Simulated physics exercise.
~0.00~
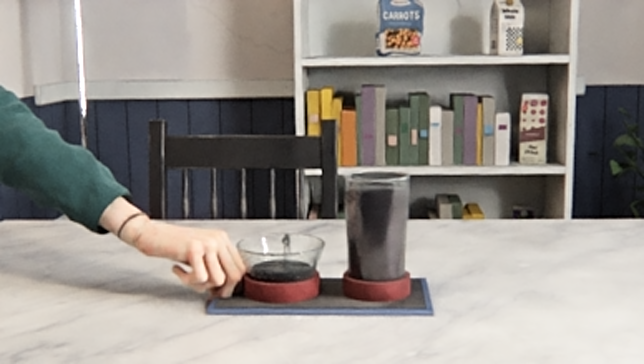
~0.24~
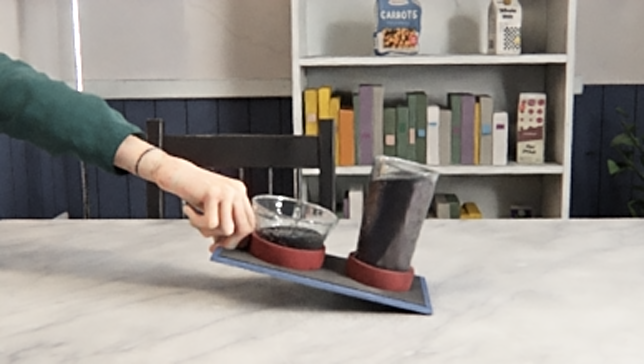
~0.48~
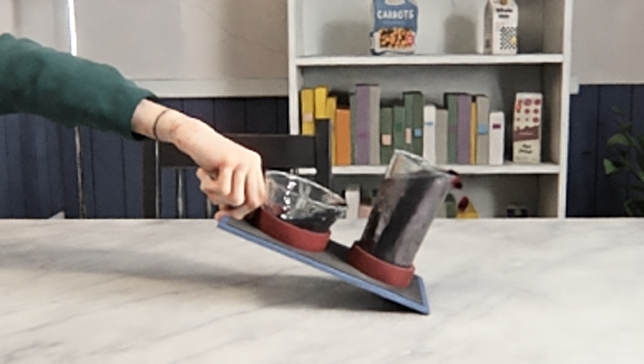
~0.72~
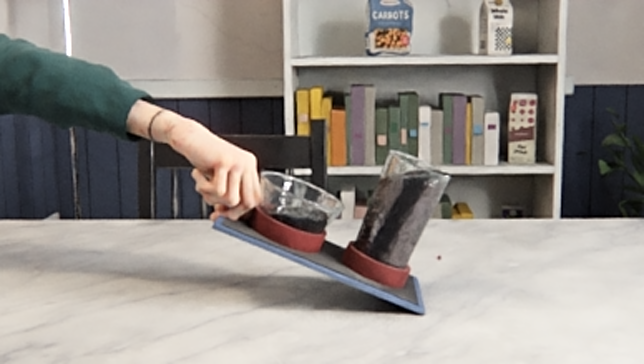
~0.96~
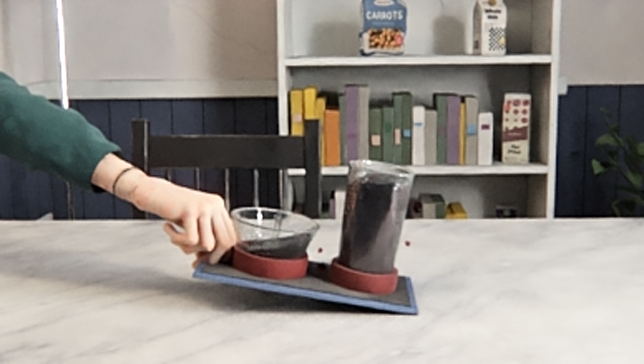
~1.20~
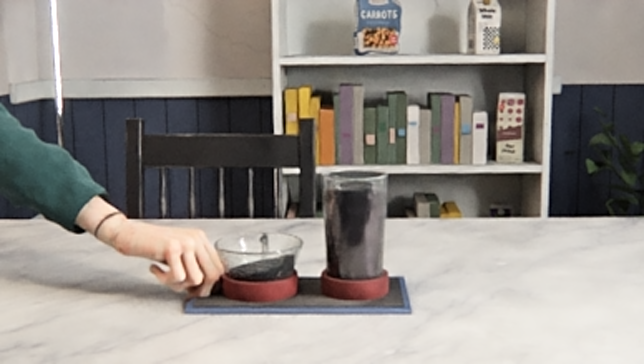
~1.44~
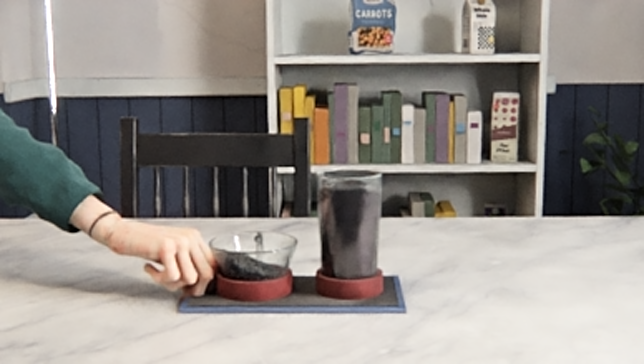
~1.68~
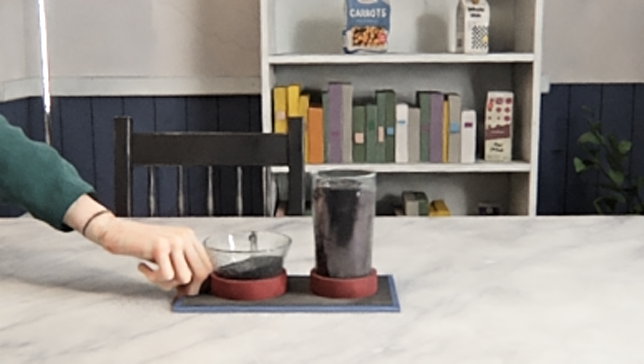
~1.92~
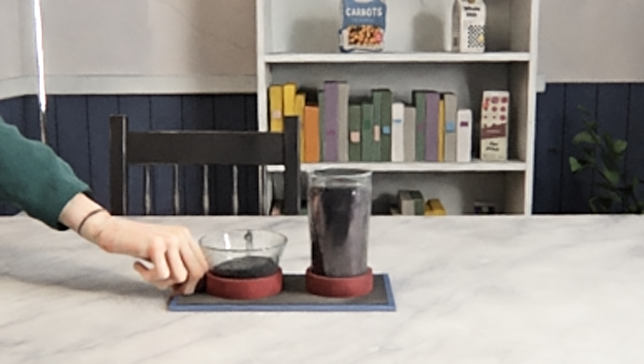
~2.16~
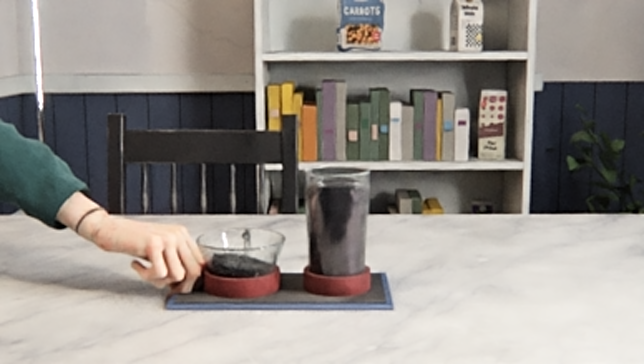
A hand raised the left end of a blue-edged tray holding a wide glass bowl and a tall slim glass of dark liquid, slopping a little from the tall one, then lowered it until both stood upright, still mostly as full as before.
